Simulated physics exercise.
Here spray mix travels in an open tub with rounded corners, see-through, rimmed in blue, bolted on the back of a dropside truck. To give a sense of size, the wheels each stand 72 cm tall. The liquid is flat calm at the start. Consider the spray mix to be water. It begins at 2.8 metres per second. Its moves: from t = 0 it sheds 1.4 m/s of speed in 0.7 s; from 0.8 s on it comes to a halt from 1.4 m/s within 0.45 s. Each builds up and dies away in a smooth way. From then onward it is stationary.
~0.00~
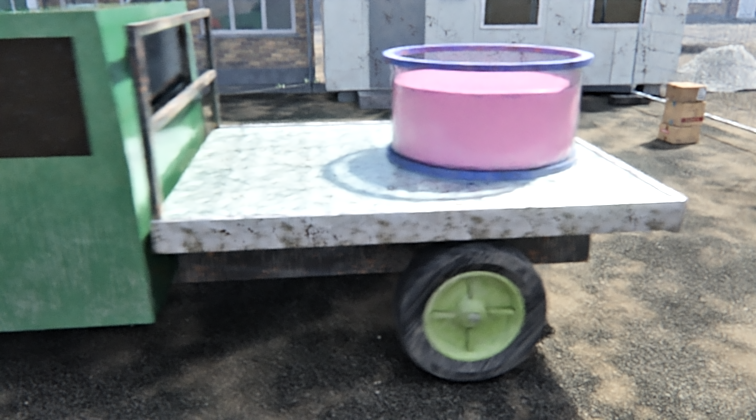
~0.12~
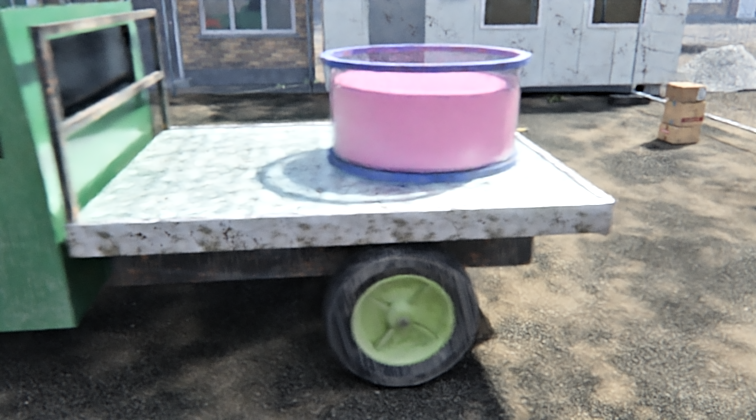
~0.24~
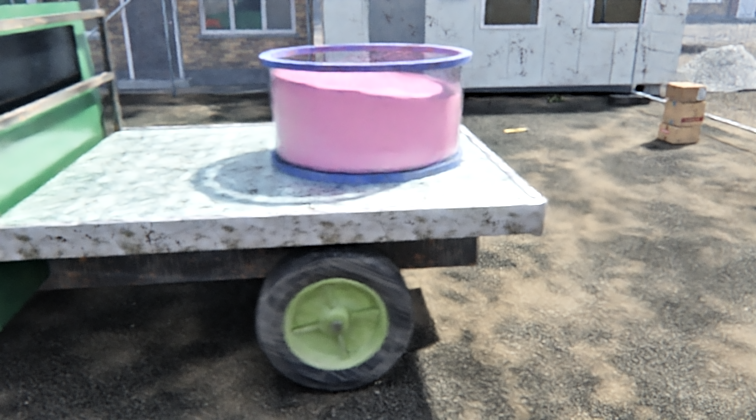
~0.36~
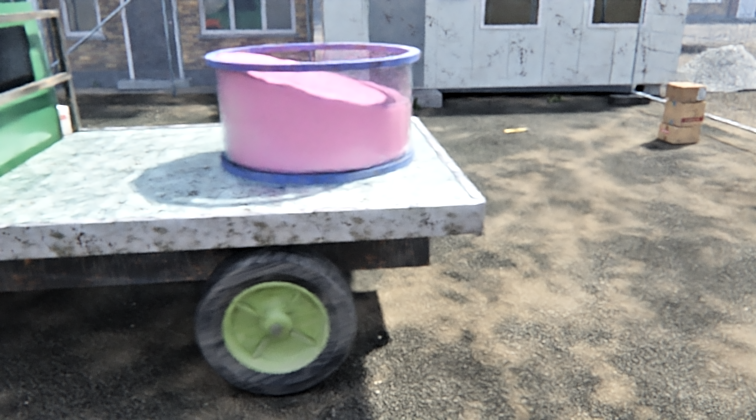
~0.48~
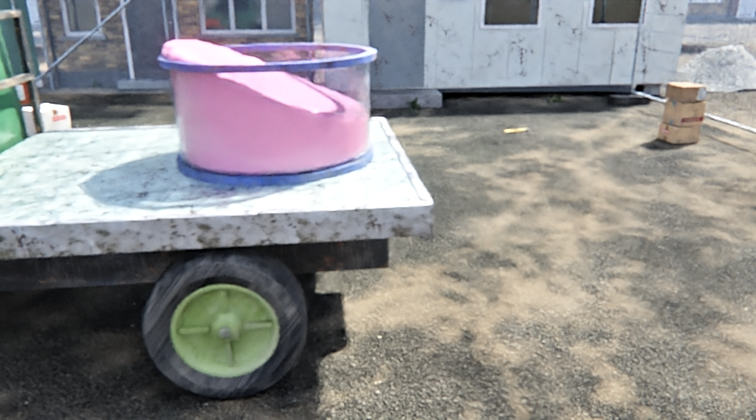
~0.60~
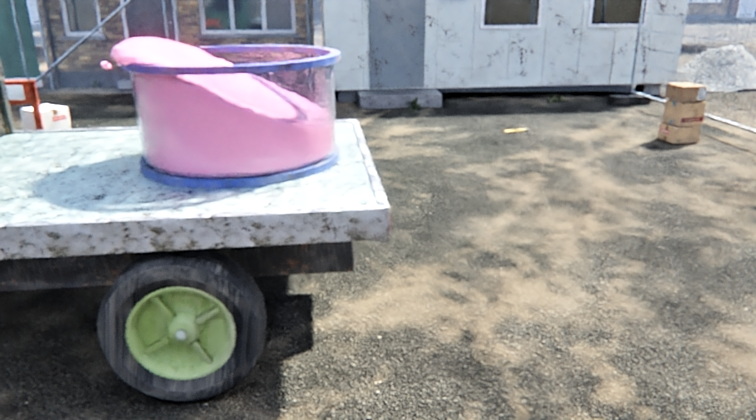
In the video, a green flatbed truck carrying a clear, blue-rimmed tub of pink liquid moves left across a yard; the initially flat liquid tilts increasingly upward toward the front, rising over the tub's left rim.
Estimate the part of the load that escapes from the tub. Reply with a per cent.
Roughly 3 per cent escapes.
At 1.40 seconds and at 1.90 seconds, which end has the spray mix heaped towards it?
Earlier it favours the forward side, later the rear side.
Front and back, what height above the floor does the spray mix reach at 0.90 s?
Around 42 cm toward the front, with 34 cm behind.
By 0.90 s front 42 cm, middle 36 cm, back 35 cm above the floor; the loss stands at 2 per cent, over the front.
By 1.40 s front 47 cm, middle 36 cm, back 28 cm above the floor; the loss stands at 3 per cent, over the front.
By 1.90 s front 31 cm, middle 37 cm, back 46 cm above the floor; the loss stands at 3 per cent, over the front.
By 4.24 s the loss stands at 3 per cent, over the front, 8 of 296 litres.
